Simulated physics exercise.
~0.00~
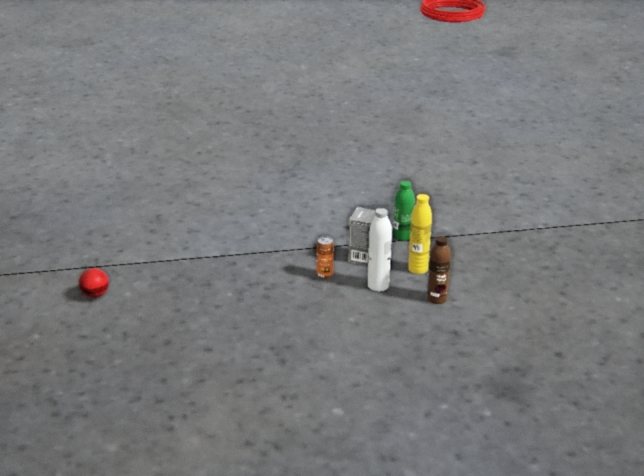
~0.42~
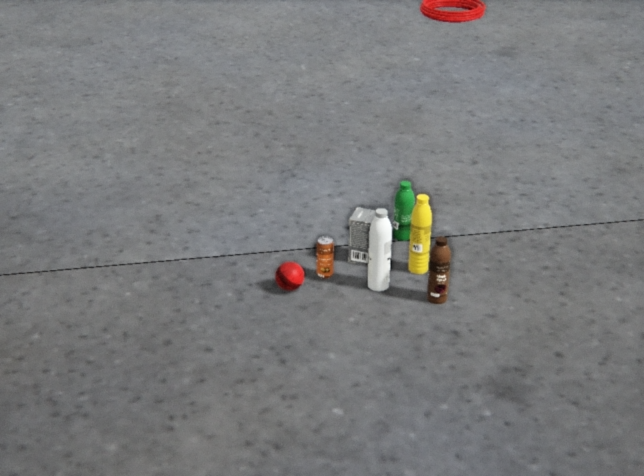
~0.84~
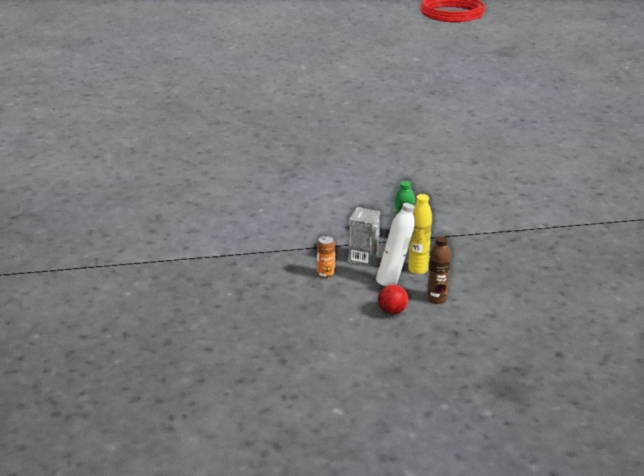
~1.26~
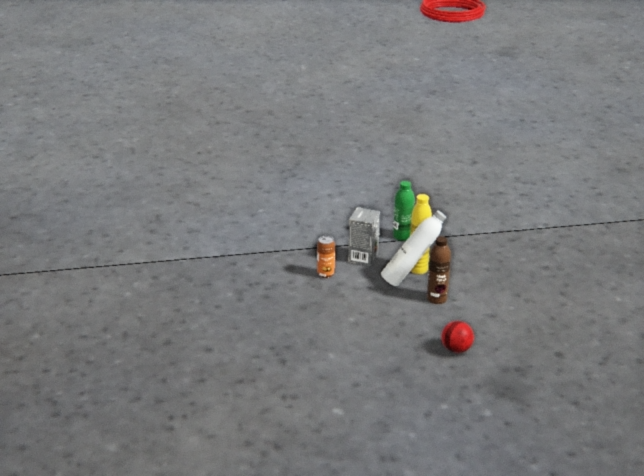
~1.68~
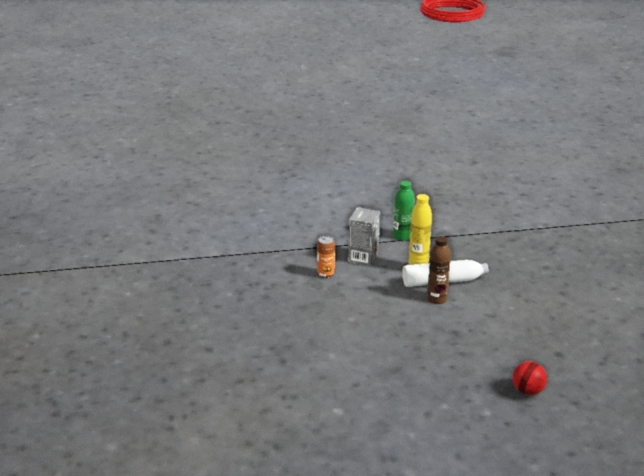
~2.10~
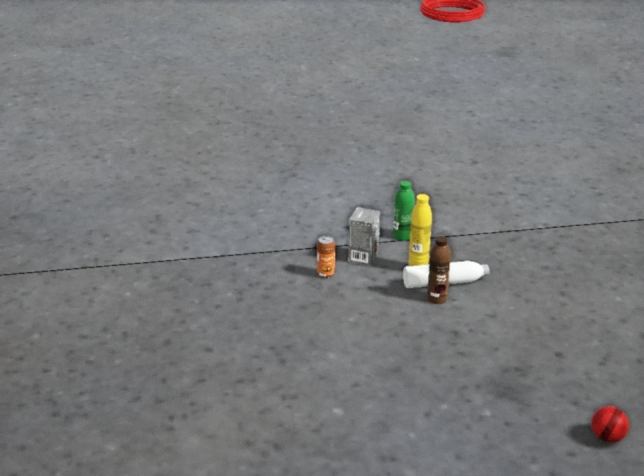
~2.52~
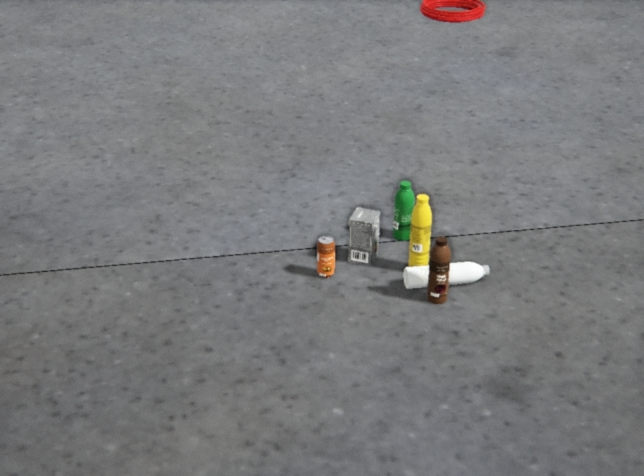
A group of bottles, a carton and a small orange can stood on a grey floor as a red ball rolled in from the left, knocked over the white bottle and rolled out of view at the lower right, leaving the others upright.
